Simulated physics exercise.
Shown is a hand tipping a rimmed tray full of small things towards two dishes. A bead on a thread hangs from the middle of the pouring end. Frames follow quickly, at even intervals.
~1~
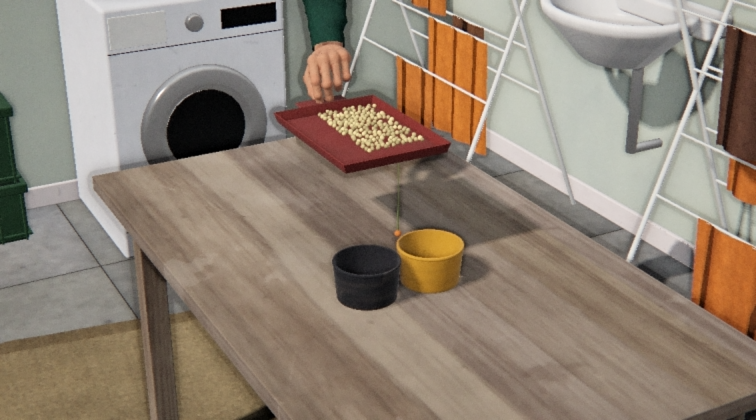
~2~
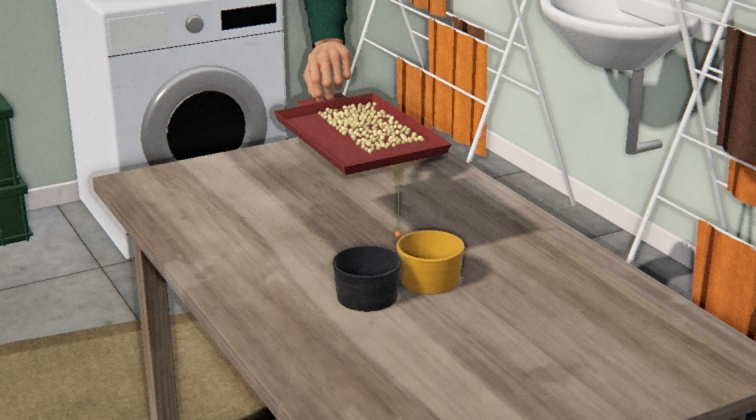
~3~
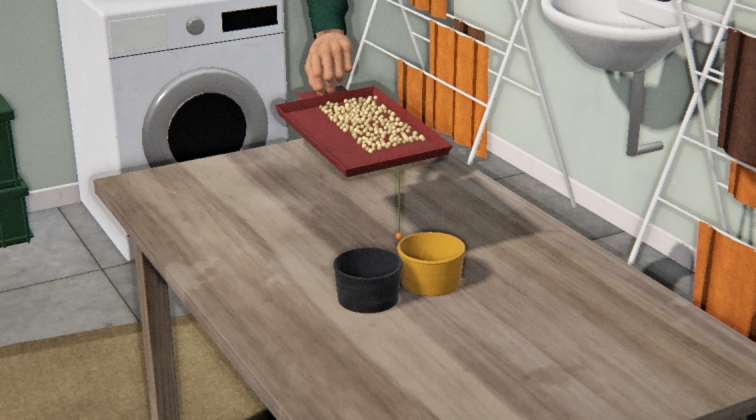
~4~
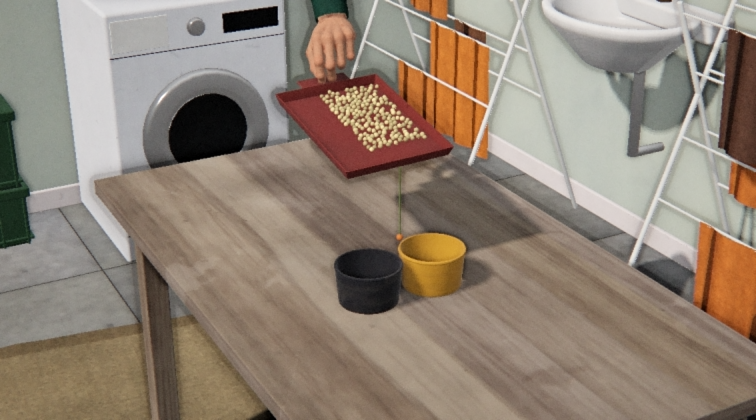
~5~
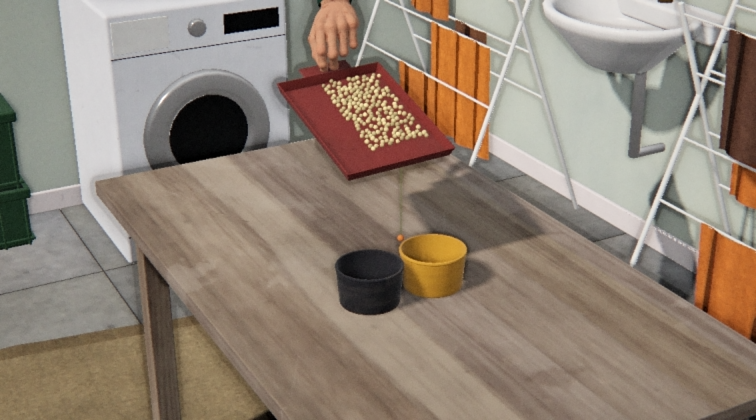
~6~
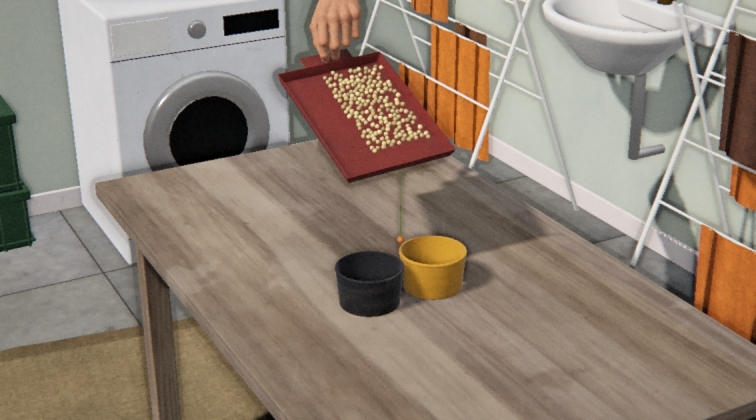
In a laundry room, a hand raised the back of a red tray of pale beans, tilting it steadily towards a black dish and a yellow dish on a wooden table.
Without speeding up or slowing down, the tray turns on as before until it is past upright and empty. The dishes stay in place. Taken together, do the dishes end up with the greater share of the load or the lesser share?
They end up with the greater share.
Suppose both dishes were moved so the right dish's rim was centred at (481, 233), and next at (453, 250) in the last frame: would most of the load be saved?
Short of half and then the bulk of it.
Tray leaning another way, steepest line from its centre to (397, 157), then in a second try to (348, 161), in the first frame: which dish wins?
I'd say the one to the right first, then the one to the left.
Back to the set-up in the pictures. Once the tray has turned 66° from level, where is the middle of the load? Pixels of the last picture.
Around (395, 175).
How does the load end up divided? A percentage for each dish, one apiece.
Count per hundred - left dish ~ 50, right dish ~ 20.
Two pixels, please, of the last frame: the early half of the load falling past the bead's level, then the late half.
At about (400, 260), then at (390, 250).
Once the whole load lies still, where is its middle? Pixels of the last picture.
About (382, 299).
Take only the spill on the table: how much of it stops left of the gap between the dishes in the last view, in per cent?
Roughly 30 in a hundred.
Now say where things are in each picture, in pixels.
The first picture shows corners of the pouring end near (346, 163) and (447, 142), level; middle of the load near (366, 126), soya beans; left dish near (383, 288); right dish near (447, 271); bead on its thread near (398, 233).
The second picture shows corners of the pouring end near (346, 165) and (447, 143), level; middle of the load near (367, 125).
The third picture shows corners of the pouring end near (347, 167) and (448, 145), tipped barely, lowest at the left corner; middle of the load near (368, 121).
The fourth picture shows corners of the pouring end near (348, 169) and (449, 145), tipped a little, lowest at the left corner; middle of the load near (369, 114).
The fifth picture shows corners of the pouring end near (349, 172) and (451, 146), tipped clearly, lowest at the left corner; middle of the load near (371, 108).
The sixth picture shows corners of the pouring end near (349, 175) and (451, 148), tipped clearly, lowest at the left corner; middle of the load near (372, 104), the bulk on the move; left dish near (385, 295); right dish near (450, 278).
Shortly afterwards, tray tipped steeply; near two thirds on the tray; only a few in the left dish; only a few outside both; near a third in the air.
Next, tray tipped past a quarter turn; only a few on the tray; near a third in the left dish; near a quarter in the right dish; near a quarter outside both; near a quarter in the air.
Some moments later, tray tipped past a quarter turn; near half in the left dish; near a quarter in the right dish; near a quarter outside both.
In the end, tray tipped past a quarter turn; near half in the left dish; near a quarter in the right dish; near a quarter outside both.
